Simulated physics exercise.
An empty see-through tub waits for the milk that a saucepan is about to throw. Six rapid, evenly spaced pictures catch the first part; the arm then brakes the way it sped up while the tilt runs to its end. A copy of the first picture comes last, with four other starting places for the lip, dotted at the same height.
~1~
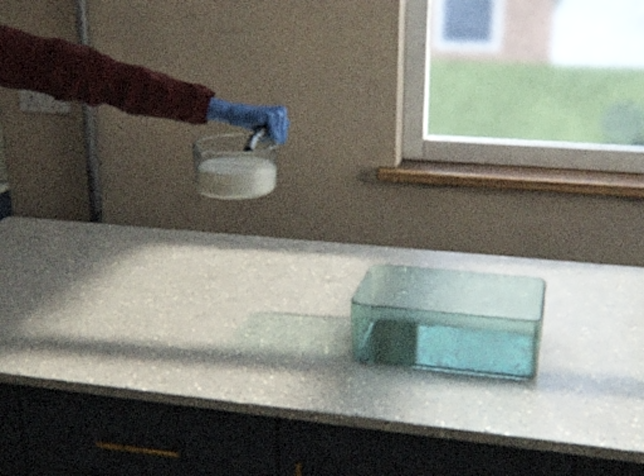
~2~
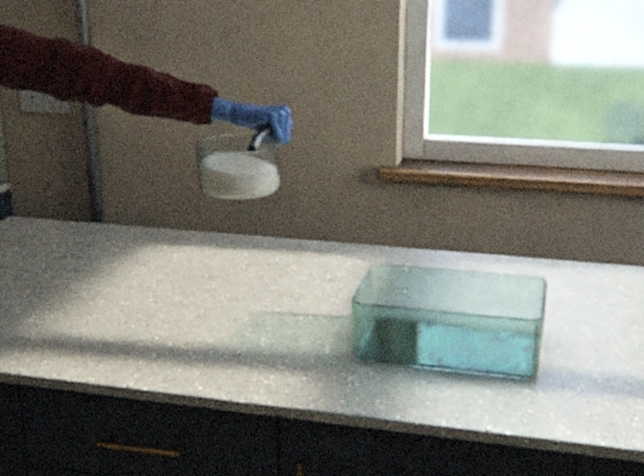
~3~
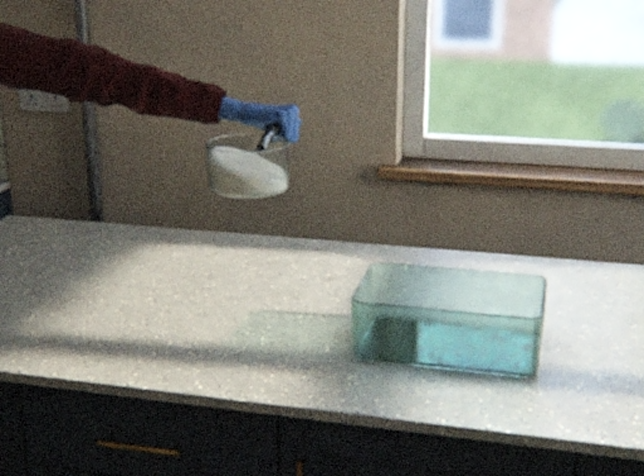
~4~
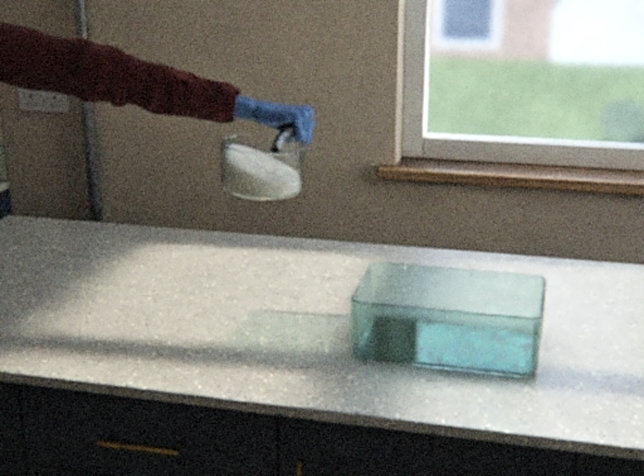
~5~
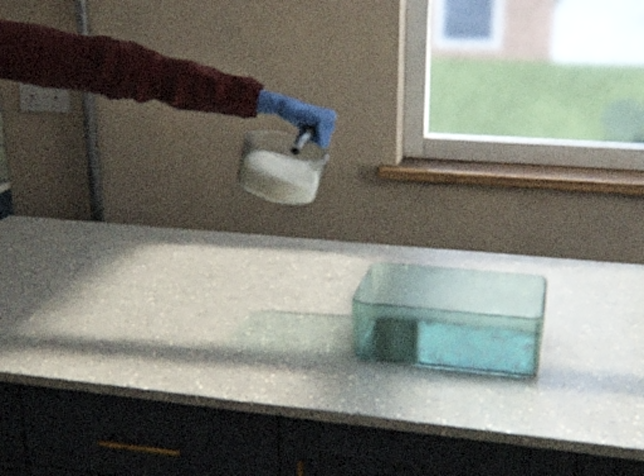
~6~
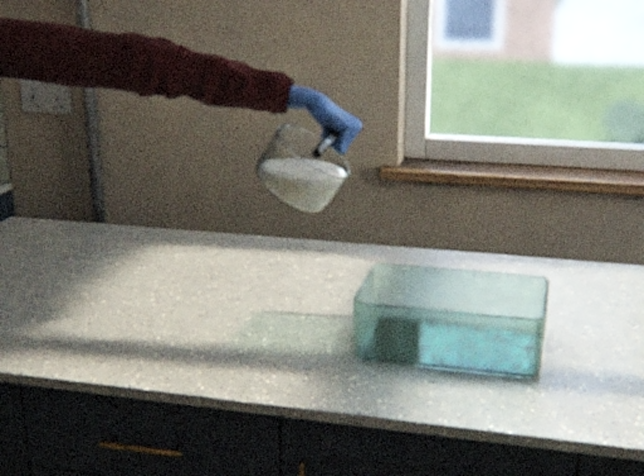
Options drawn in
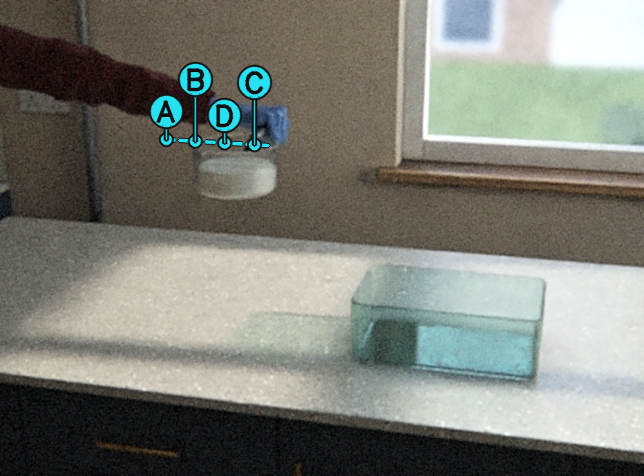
We see a blue-gloved hand holding a clear pan of milk above a counter with a see-through tub; the milk sloshes as the hand moves the pan rightward, then tilts it toward the right, with the milk still inside.
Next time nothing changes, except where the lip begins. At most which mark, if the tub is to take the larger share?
Dot D.
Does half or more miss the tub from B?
Yes.
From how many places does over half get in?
Two.
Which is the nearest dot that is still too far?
The answer is B.
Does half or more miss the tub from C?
No, that is safe.
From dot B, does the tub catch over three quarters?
No, less.
In cyan, A at (166, 139); B at (195, 141); C at (254, 144); D at (224, 143).
If A is chosen, about 0 % lands in the tub, 99 % falls short.
If B is chosen, about 26 % lands in the tub, 70 % falls short and 4 % goes beside or beyond.
If C is chosen, about 79 % lands in the tub, 9 % falls short and 12 % goes beside or beyond.
If D is chosen, about 63 % lands in the tub, 28 % falls short and 9 % goes beside or beyond.
